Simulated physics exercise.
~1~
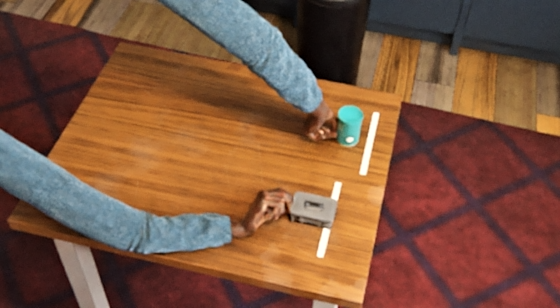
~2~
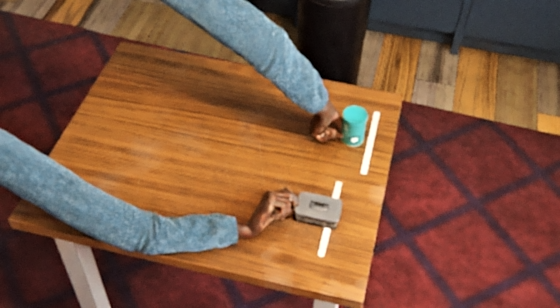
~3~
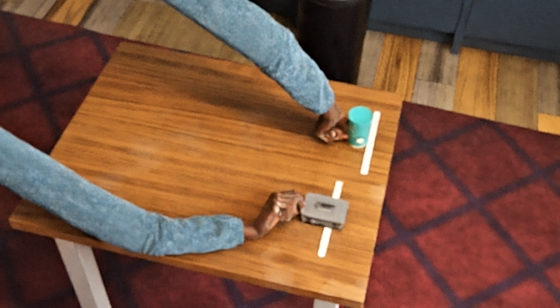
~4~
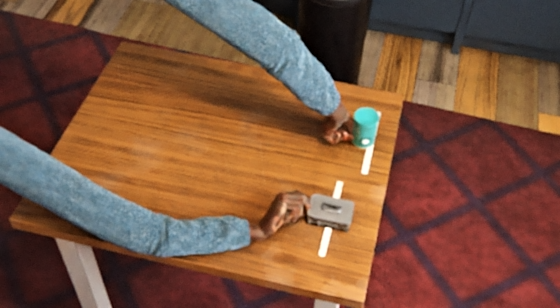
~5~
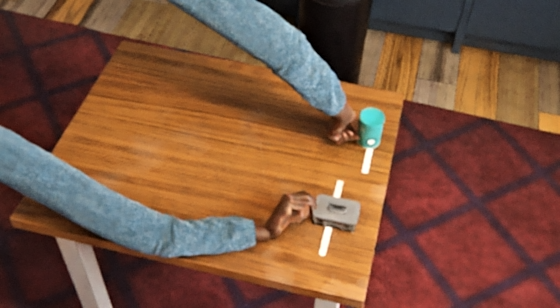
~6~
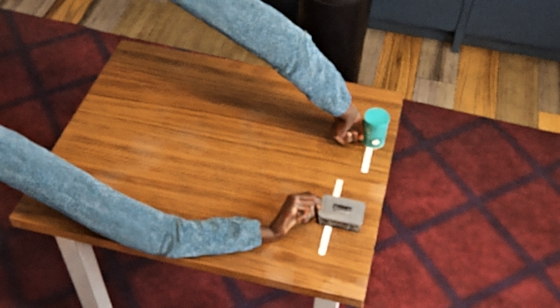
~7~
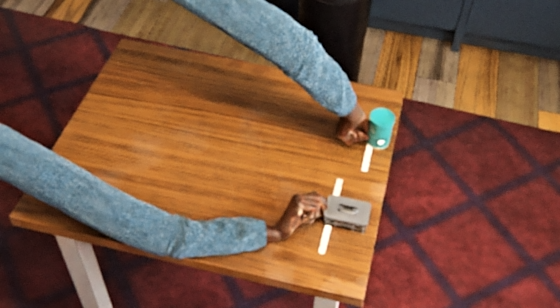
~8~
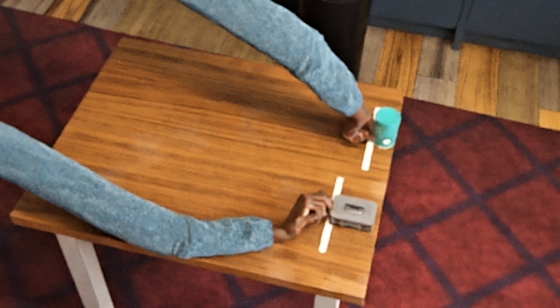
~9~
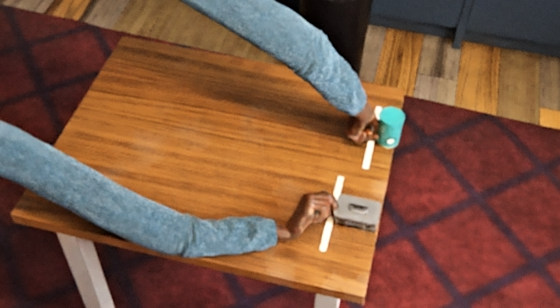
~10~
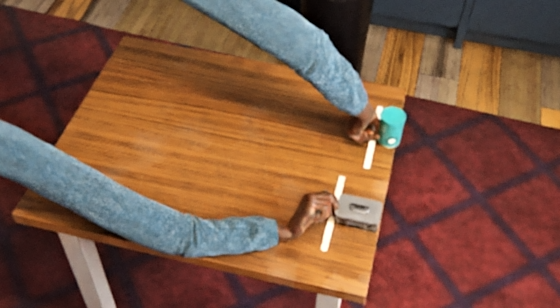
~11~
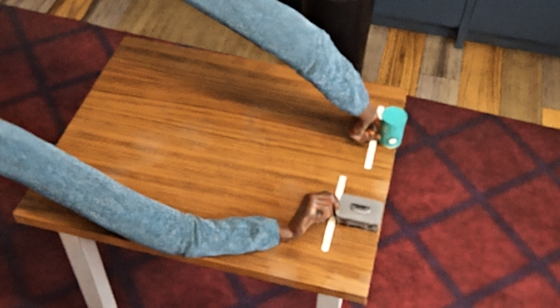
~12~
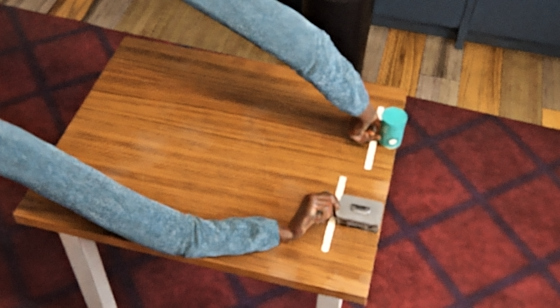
Two arms in blue sleeves slid a turquoise tin and a small grey case rightward across a wooden table, past strips of white tape, then stopped with both things still on the tabletop near its right edge.
